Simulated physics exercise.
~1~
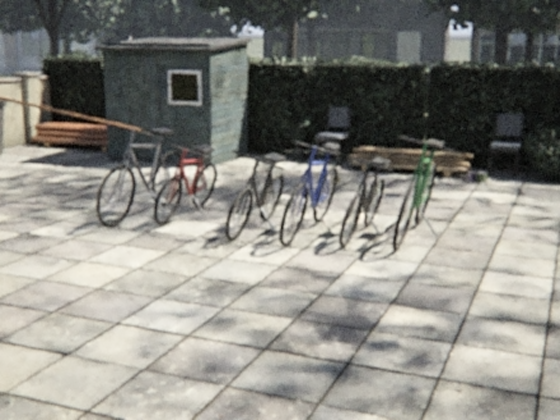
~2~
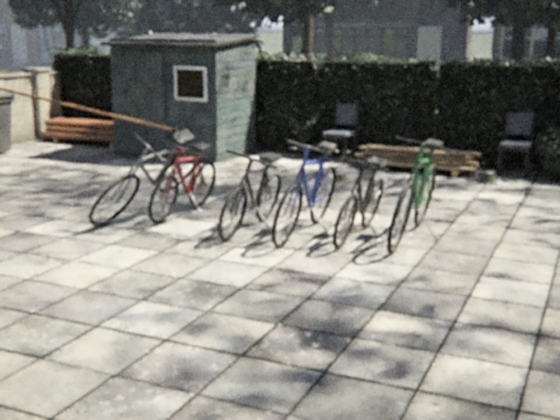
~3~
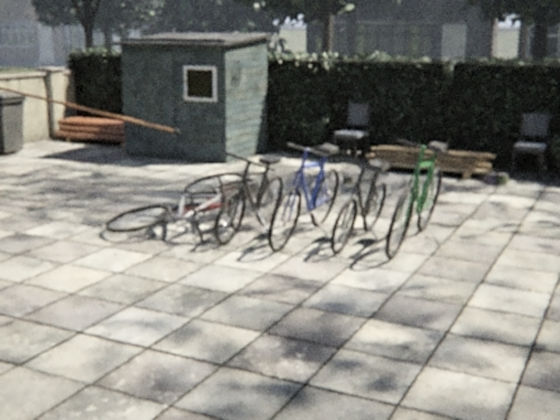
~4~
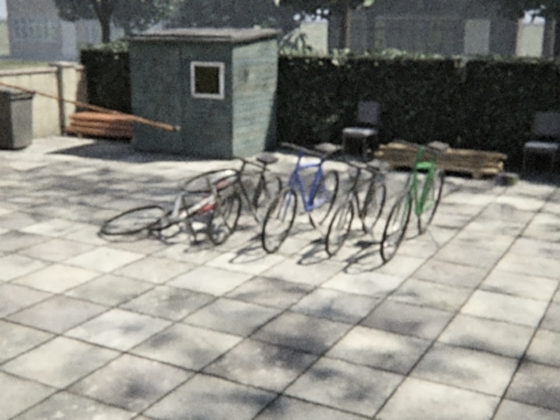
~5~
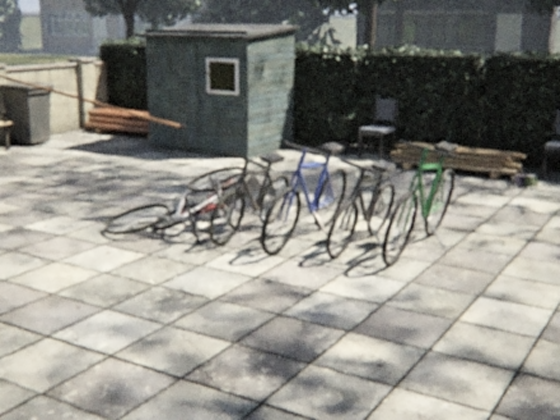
The footage shows six bicycles standing in a row on a sunlit paved yard near a green shed, with a pole at the left. The leftmost bicycle tips right into the red one and both topple, while the other four, including the blue and green ones, stay upright.
